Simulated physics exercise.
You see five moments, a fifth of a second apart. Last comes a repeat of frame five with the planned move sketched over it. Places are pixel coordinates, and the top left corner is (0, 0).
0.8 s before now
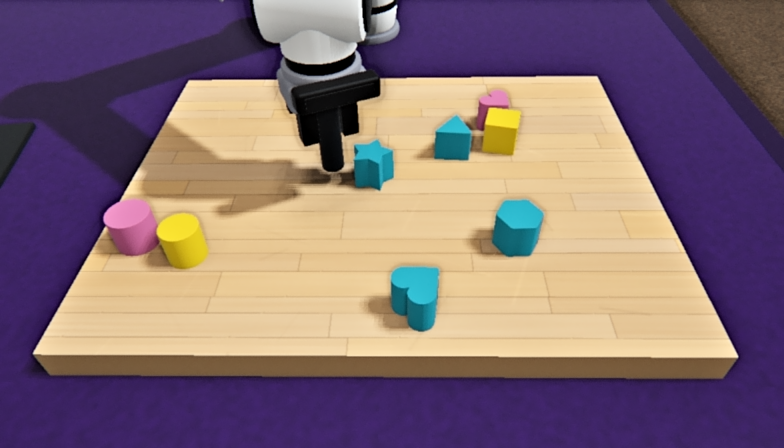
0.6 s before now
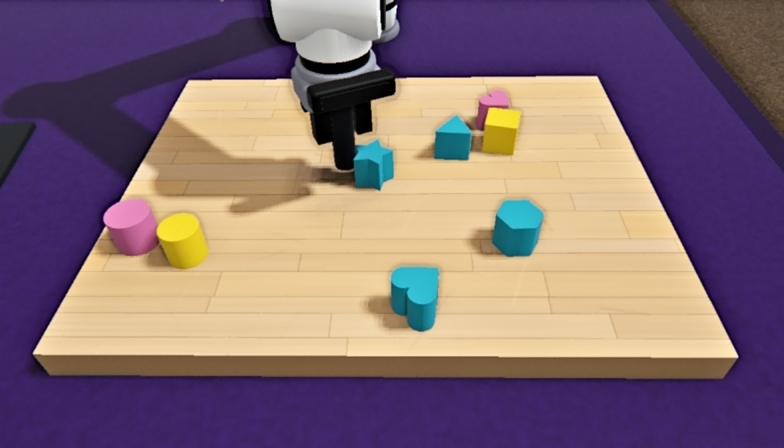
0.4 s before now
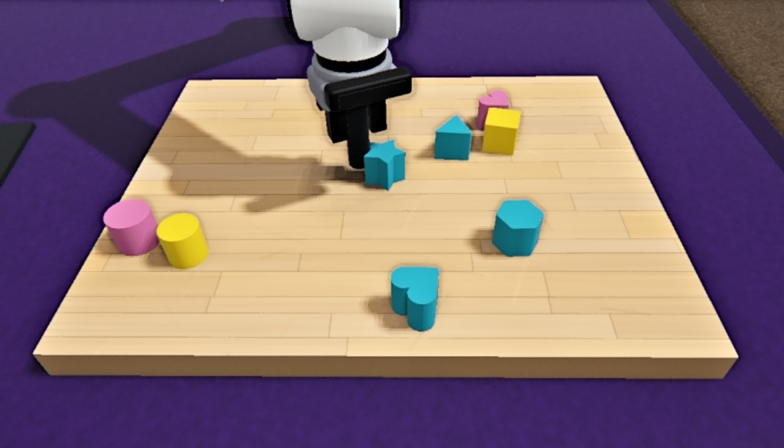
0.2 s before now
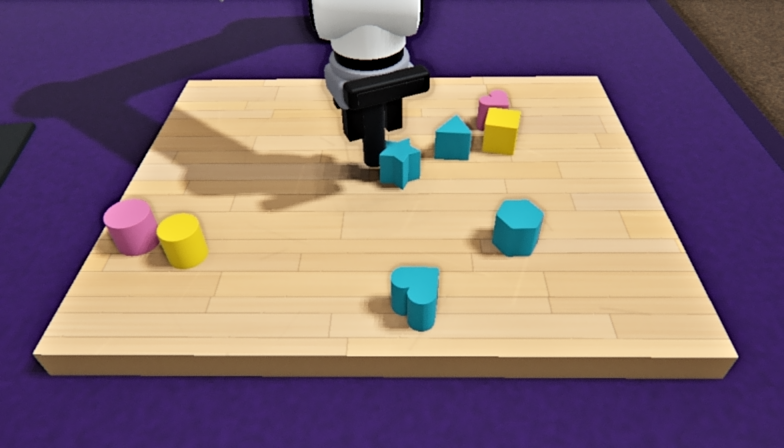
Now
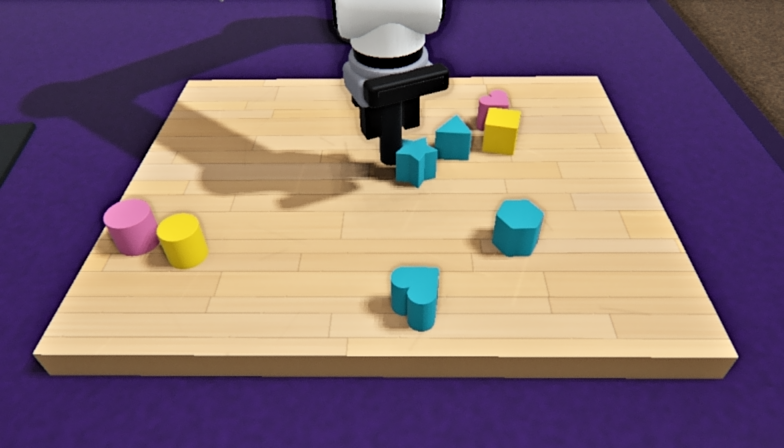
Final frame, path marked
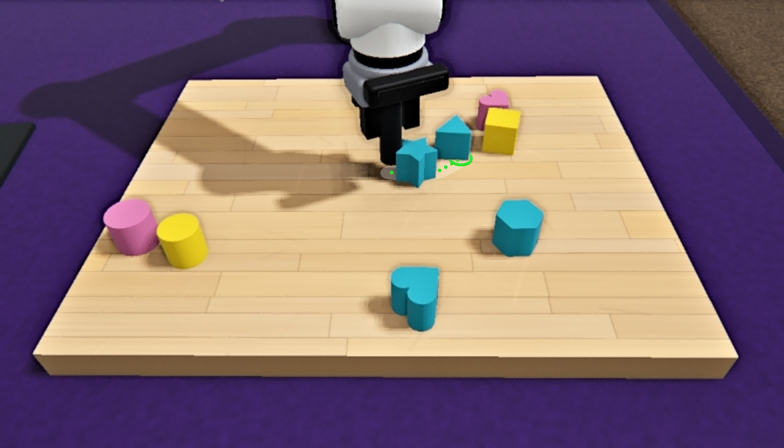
A white robot arm with a black rod-like tool reaches over a pale wooden board on a purple surface, seen from above at a fixed angle. A turquoise star sits beside the tool, with a turquoise triangle, yellow block and pink piece behind to the right, pink and yellow cylinders at left, and a turquoise hexagon and heart nearer. The arm moves right to the star, then pushes it steadily rightward toward the triangle.
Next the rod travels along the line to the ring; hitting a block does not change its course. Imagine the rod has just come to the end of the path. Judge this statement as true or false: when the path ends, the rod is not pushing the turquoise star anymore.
The statement is true.
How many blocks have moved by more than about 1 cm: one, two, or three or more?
Answer: Two blocks.
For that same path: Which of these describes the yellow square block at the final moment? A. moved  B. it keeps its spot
Option B.
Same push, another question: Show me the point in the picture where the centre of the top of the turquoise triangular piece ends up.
When the path ends, it will be at (464, 118).
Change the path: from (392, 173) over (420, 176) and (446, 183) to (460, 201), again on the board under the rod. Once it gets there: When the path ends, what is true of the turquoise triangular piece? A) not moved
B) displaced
I choose A.
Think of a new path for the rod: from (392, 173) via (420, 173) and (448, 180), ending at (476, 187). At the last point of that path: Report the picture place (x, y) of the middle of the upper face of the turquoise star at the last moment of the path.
Roughly at (505, 161).
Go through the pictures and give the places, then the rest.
The first picture shows rod's lower end (333, 166); turquoise star (371, 151); turquoise triangular piece (454, 126); yellow square block (503, 117).
The second picture shows rod (346, 164); blocks still.
The third picture shows rod (360, 163); turquoise star (384, 150).
The fourth picture shows rod (375, 161); turquoise star (399, 149).
The fifth picture shows rod (391, 159); turquoise star (416, 147); turquoise triangular piece (454, 126); yellow square block (503, 117).
Drawn move, from (392, 173) over (418, 174) and (442, 169) to (461, 158).
The first path, step by step. Halfway along, rod (432, 160); turquoise star (458, 148).
At the end, rod (462, 145); turquoise star (475, 145), turned 50° clockwise; turquoise triangular piece (464, 118), turned 15° anticlockwise; yellow square block still.
